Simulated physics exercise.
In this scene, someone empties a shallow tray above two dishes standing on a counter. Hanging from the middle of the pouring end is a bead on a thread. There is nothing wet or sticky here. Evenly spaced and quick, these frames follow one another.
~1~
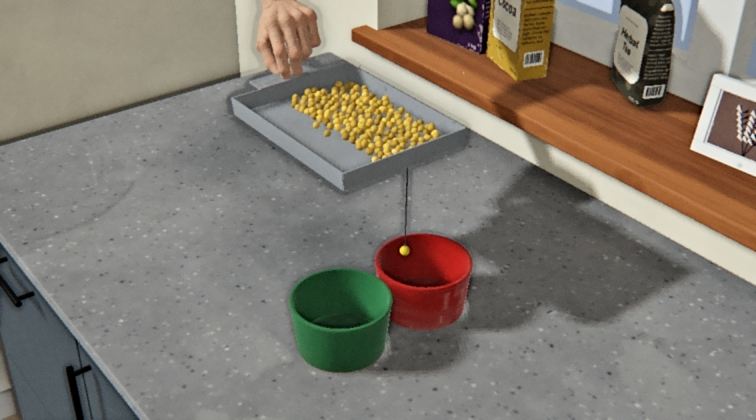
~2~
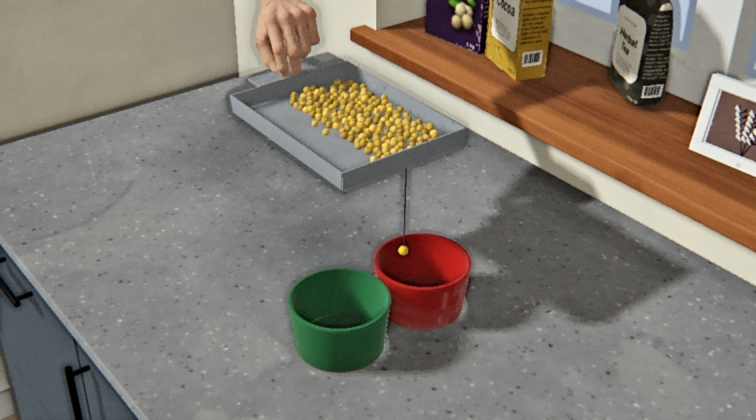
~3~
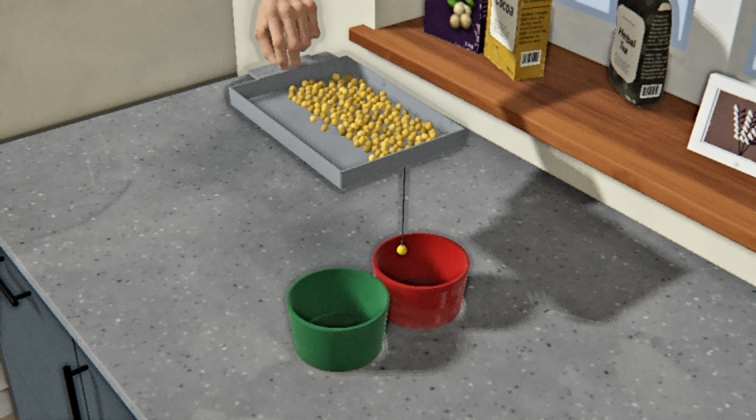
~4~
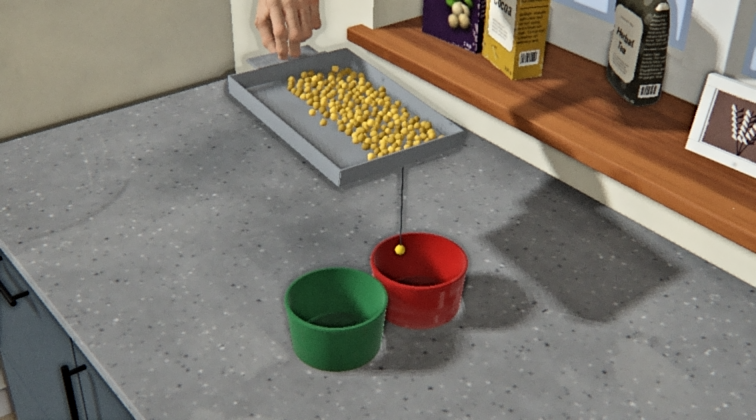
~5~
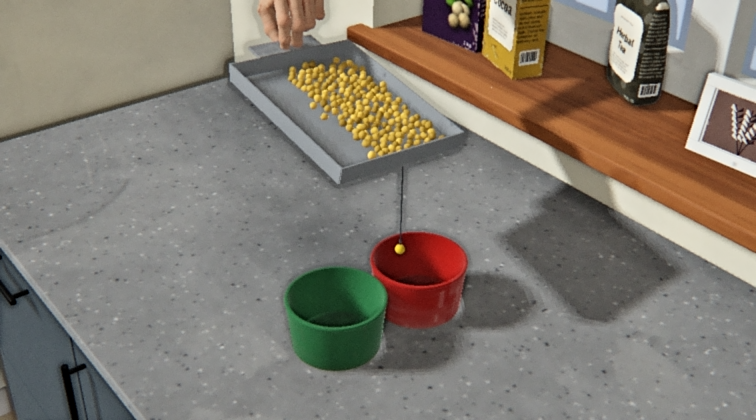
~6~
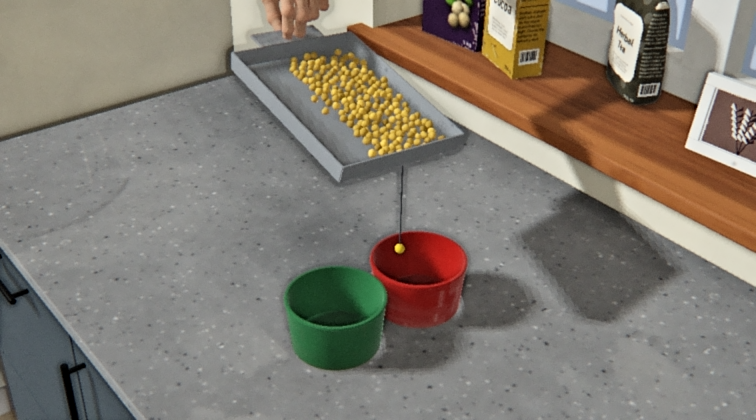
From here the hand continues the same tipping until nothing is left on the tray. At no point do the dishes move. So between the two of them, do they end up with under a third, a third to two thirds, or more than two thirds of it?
The share that ends up caught is one third to two thirds, I reckon.
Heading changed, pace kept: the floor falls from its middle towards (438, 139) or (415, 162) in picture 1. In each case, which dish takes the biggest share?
In turn: The right one; the right dish.
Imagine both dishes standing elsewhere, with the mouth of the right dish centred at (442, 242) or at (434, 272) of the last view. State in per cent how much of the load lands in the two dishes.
You'd get 70 in a hundred first and 60 in a hundred after that.
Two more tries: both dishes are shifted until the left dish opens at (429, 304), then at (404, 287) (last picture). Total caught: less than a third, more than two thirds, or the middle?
First place: Between a third and two thirds. Second place: Above two thirds.
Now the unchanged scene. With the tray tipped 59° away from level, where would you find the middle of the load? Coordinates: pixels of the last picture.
In the last view, the load is centred close to (412, 99).
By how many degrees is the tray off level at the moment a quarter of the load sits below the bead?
105°, roughly.
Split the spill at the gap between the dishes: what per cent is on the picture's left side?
Close to 0 %.
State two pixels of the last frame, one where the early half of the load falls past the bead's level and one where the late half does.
It passes near (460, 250) first and then near (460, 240).
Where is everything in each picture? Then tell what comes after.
In the first frame, corners of the pouring end at (343, 172) and (464, 127), level; middle of the load at (362, 118), puffed corn balls; left dish at (371, 342); right dish at (454, 301); bead on its thread at (405, 251).
In the second frame, corners of the pouring end at (342, 172) and (463, 128), level; middle of the load at (360, 117).
In the third frame, corners of the pouring end at (341, 170) and (462, 128), tipped barely, lowest at the right corner; middle of the load at (359, 114).
In the fourth frame, corners of the pouring end at (341, 169) and (461, 130), tipped a little, lowest at the right corner; middle of the load at (358, 109).
In the fifth frame, corners of the pouring end at (342, 167) and (461, 131), tipped a little, lowest at the right corner; middle of the load at (359, 104).
In the sixth frame, corners of the pouring end at (343, 166) and (462, 133), tipped a little, lowest at the right corner; middle of the load at (360, 99); left dish at (366, 340); right dish at (449, 299).
Soon, tray tipped steeply; nearly all on the tray; a stray few in the right dish.
A while on, tray tipped right over; nearly all on the tray; a stray few outside both; a stray few in the air.
Towards the end, tray tipped past a quarter turn; about half in the right dish; about half outside both.
Finally, tray tipped past a quarter turn; none in the left dish; about half in the right dish; about half outside both.
